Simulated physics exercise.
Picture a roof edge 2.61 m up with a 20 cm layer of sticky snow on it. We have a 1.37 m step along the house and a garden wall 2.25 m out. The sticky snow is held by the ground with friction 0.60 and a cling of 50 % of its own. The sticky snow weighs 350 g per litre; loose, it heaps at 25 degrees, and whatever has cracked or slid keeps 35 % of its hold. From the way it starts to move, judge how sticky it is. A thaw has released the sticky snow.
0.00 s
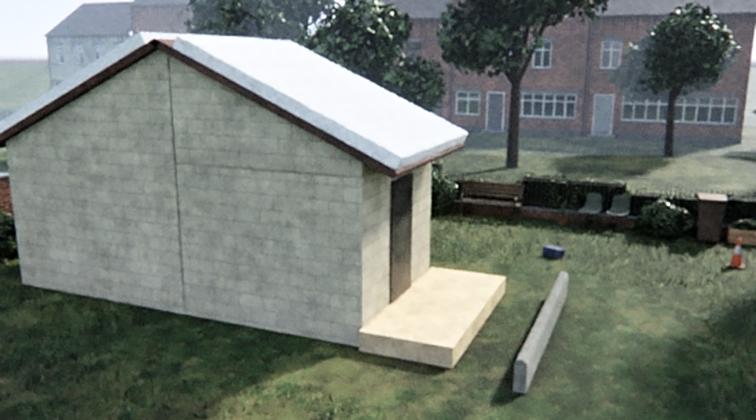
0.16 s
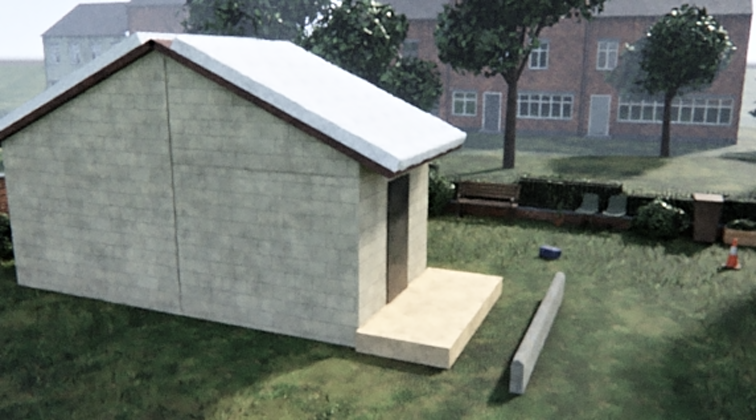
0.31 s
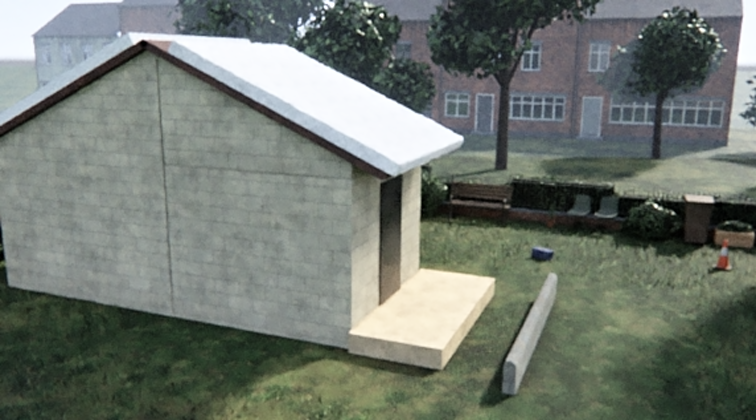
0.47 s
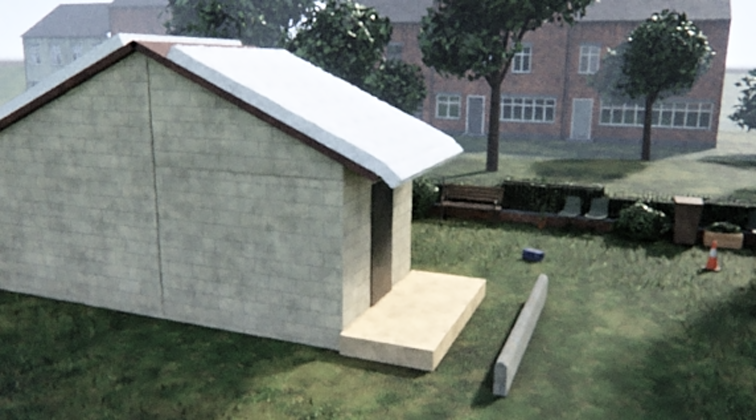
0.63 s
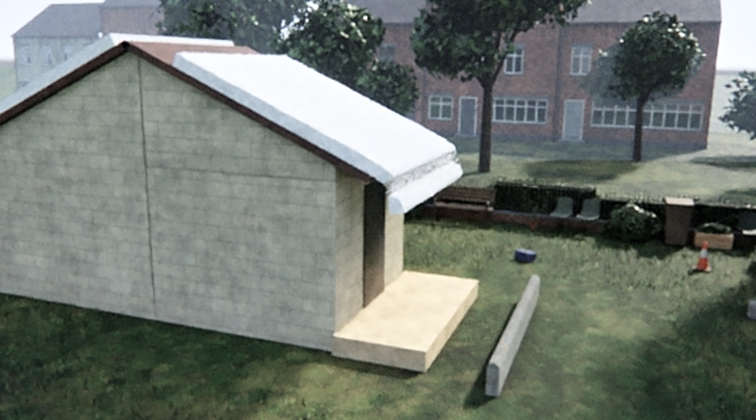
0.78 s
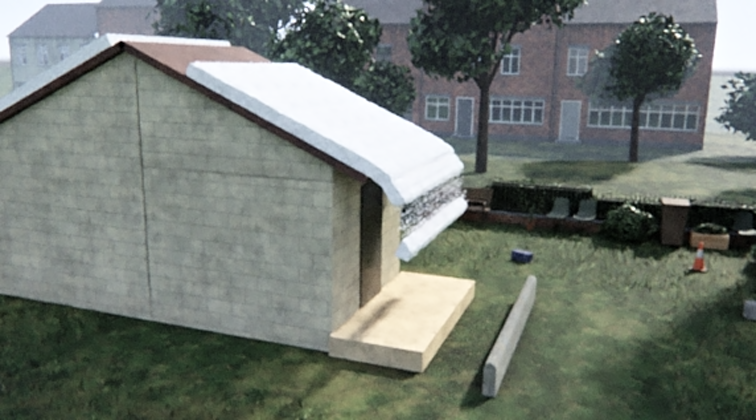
Thick white snow sliding down the roof of a pale block building, baring brown roof and curling over the eaves beside a step.
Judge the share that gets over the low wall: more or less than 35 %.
Looks like it comes in north of 35 %.
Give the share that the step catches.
Something close to 2 in a hundred.
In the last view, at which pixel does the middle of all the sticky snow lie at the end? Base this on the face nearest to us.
The middle is near (542, 383) in that view.
After 1.18 s, 68 % is still on the roof and 0 % is past the low wall.
After 1.65 s, 22 % is still on the roof and 1 % is past the low wall.
After 2.13 s, none is still on the roof and 50 % is past the low wall.
After 2.60 s, none is still on the roof and 50 % is past the low wall.
After 3.20 s, at the end, none is still on the roof and 50 % is past the low wall.
